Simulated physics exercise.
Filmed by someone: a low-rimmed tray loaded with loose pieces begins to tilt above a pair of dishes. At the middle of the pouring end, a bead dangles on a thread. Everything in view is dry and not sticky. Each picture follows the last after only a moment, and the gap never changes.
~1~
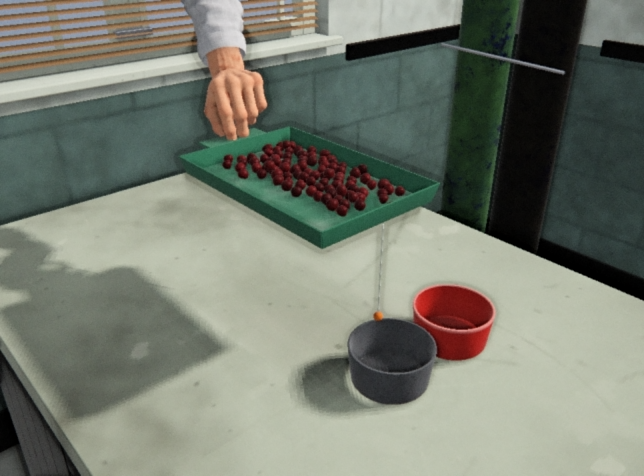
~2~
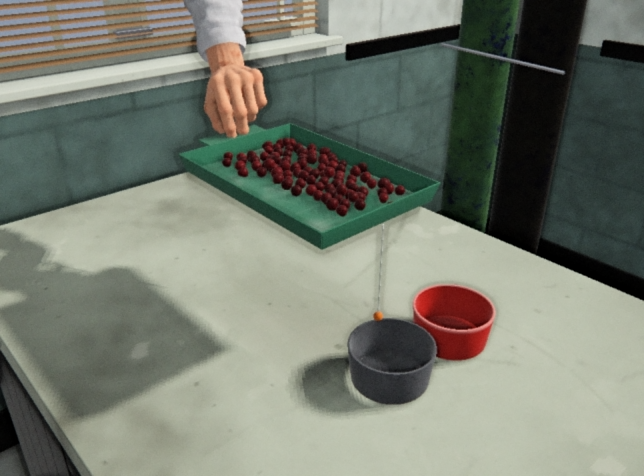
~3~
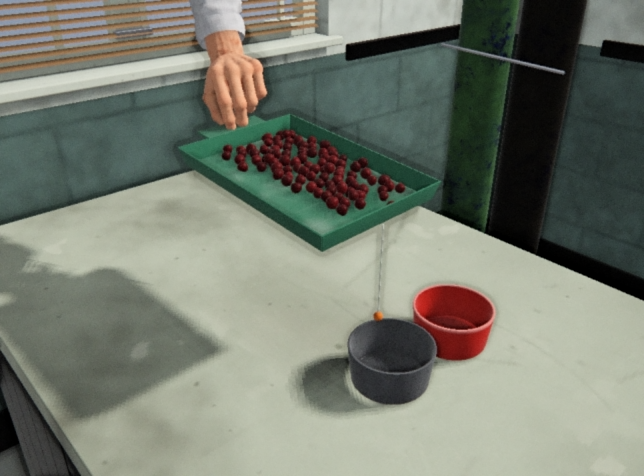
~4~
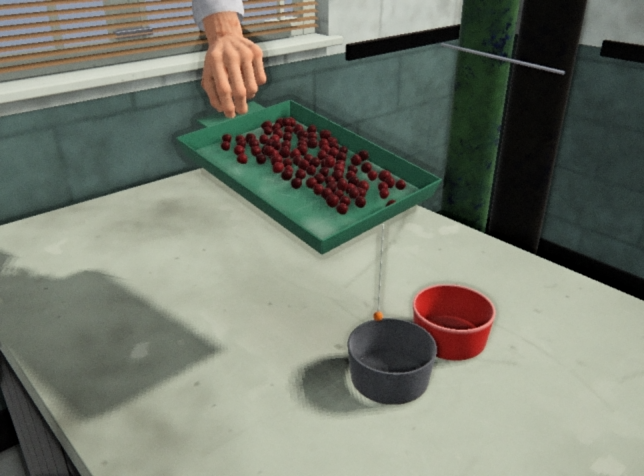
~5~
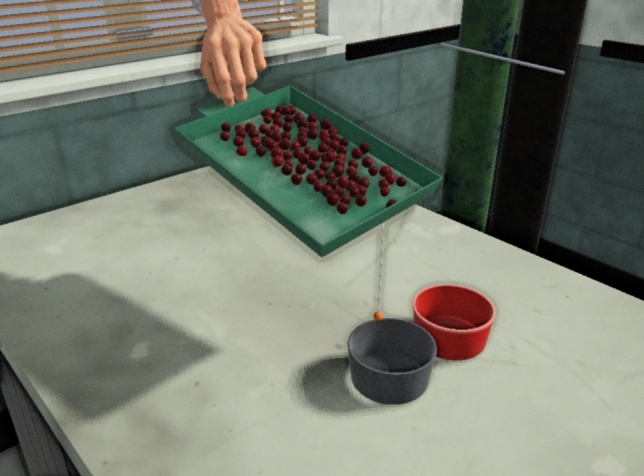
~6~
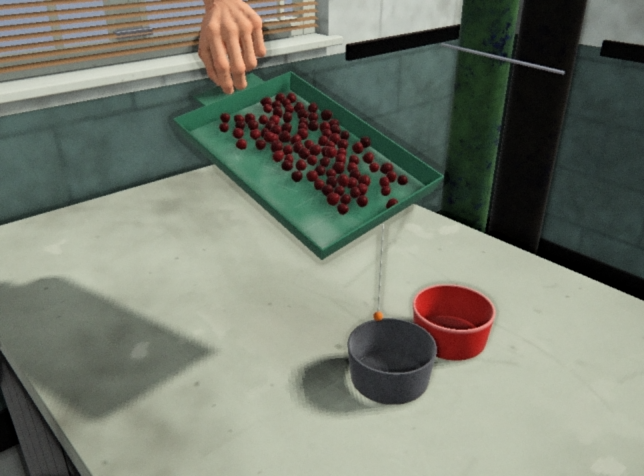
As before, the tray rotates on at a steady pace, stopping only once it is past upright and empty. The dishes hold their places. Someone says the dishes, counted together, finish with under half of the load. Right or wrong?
Right.
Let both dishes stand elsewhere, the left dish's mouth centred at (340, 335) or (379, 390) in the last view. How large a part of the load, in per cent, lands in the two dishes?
Respectively 30 % and 30 %.
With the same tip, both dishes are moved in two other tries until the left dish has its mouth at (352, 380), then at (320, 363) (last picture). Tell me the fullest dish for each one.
Left side first, Left side second.
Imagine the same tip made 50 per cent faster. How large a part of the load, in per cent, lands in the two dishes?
Result: About 10 per cent.
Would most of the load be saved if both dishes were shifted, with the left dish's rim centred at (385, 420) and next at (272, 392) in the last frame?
Taking the places in turn, it's shy of half and then past half.
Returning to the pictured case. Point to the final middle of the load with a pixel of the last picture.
Last view, resting centre - approx. (334, 417).
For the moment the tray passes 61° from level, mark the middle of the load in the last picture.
In the last view the centre sits at roughly (326, 199).
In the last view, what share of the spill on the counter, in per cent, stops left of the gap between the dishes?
It comes to near 90 percent of the spill.
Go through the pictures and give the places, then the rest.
In the first picture, corners of the pouring end at (322, 228) and (433, 183), level; middle of the load at (308, 173), dried cherries; left dish at (424, 381); right dish at (485, 338); bead on its thread at (378, 316).
In the second picture, corners of the pouring end at (322, 229) and (433, 182), level; middle of the load at (308, 171).
In the third picture, corners of the pouring end at (322, 232) and (434, 181), tipped barely, lowest at the left corner; middle of the load at (308, 166).
In the fourth picture, corners of the pouring end at (323, 236) and (434, 179), tipped a little, lowest at the left corner; middle of the load at (309, 159).
In the fifth picture, corners of the pouring end at (323, 240) and (435, 177), tipped a little, lowest at the left corner; middle of the load at (309, 151).
In the sixth picture, corners of the pouring end at (323, 244) and (437, 176), tipped clearly, lowest at the left corner; middle of the load at (309, 145); left dish at (424, 381); right dish at (485, 338).
Soon after the last picture, tray tipped steeply; nearly all on the tray; a stray few in the air.
A little later, tray tipped right over; most on the tray; a small part outside both; a stray few in the air.
Later still, tray tipped past a quarter turn; a small part in the left dish; most outside both.
At rest, tray tipped past a quarter turn; a small part in the left dish; none in the right dish; most outside both.
